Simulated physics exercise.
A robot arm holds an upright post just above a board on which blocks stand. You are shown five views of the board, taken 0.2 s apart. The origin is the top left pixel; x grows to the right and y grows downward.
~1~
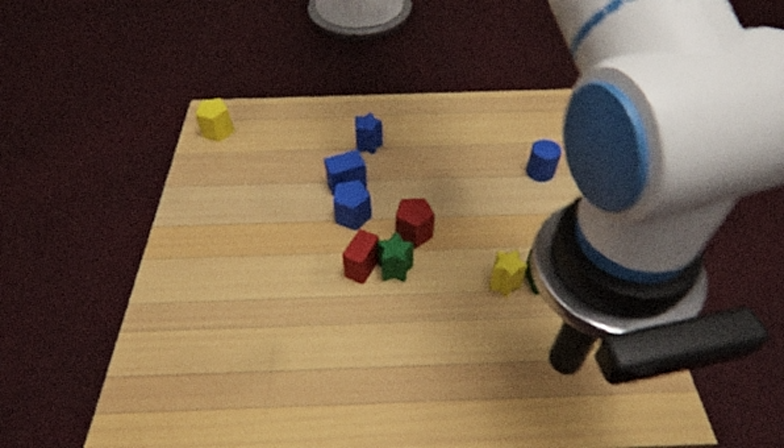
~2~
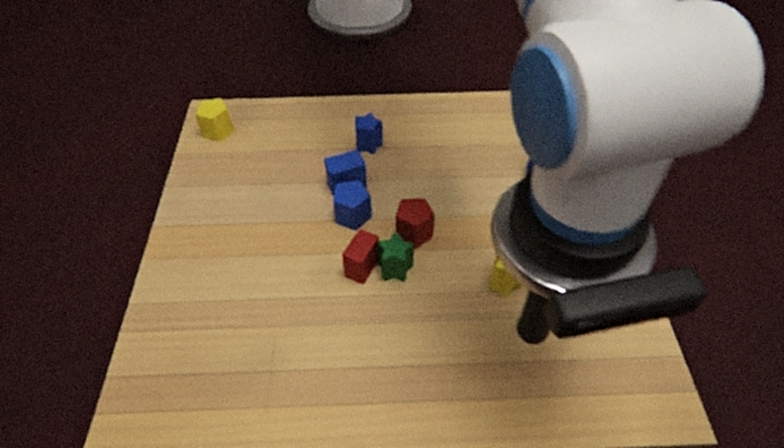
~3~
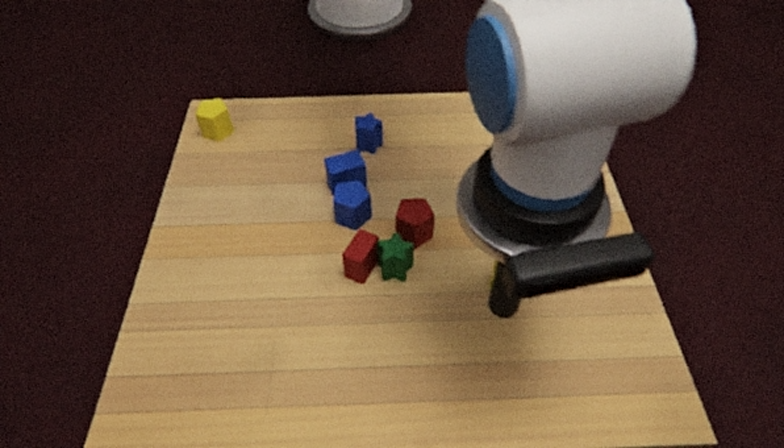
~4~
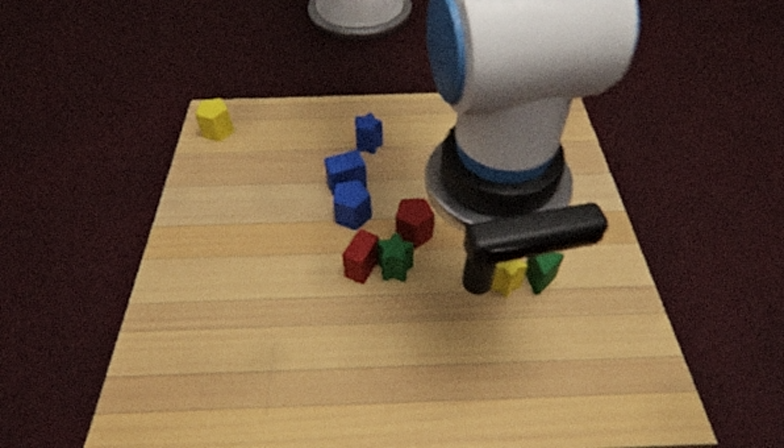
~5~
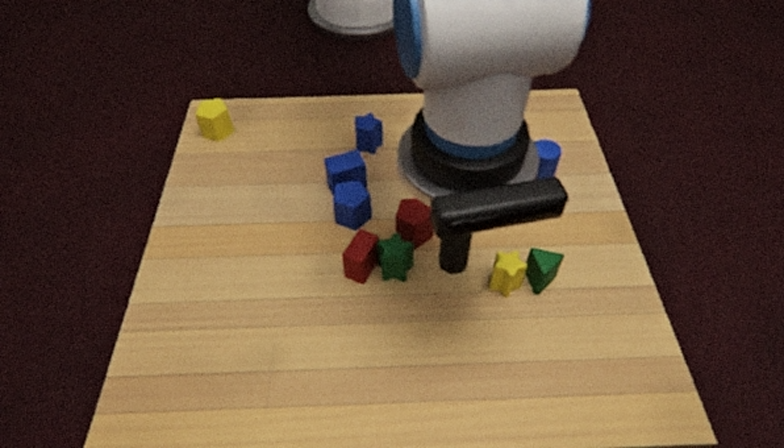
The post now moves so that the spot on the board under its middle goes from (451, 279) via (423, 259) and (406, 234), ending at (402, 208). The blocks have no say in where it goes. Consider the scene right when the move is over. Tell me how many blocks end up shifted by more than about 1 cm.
I reckon the push displaces only one of the blocks by more than 1 cm.
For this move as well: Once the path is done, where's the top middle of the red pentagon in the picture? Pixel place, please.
About (403, 163).
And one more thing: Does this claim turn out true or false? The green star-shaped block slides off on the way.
The claim holds.
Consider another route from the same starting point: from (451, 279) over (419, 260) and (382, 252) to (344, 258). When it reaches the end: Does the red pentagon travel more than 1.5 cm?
No, that is not how it ends up.
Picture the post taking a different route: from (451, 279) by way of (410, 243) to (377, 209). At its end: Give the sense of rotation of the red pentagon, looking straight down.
Bird's-eye view: Clockwise.
What follows on the original path. One third of the way, post at (423, 243); nothing pushed yet.
Two thirds of the way, post at (406, 217); red pentagon at (405, 187), turned 40° clockwise.
At the end, post at (402, 192); green star-shaped block unmoved; red pentagon at (403, 163), turned 45° clockwise.
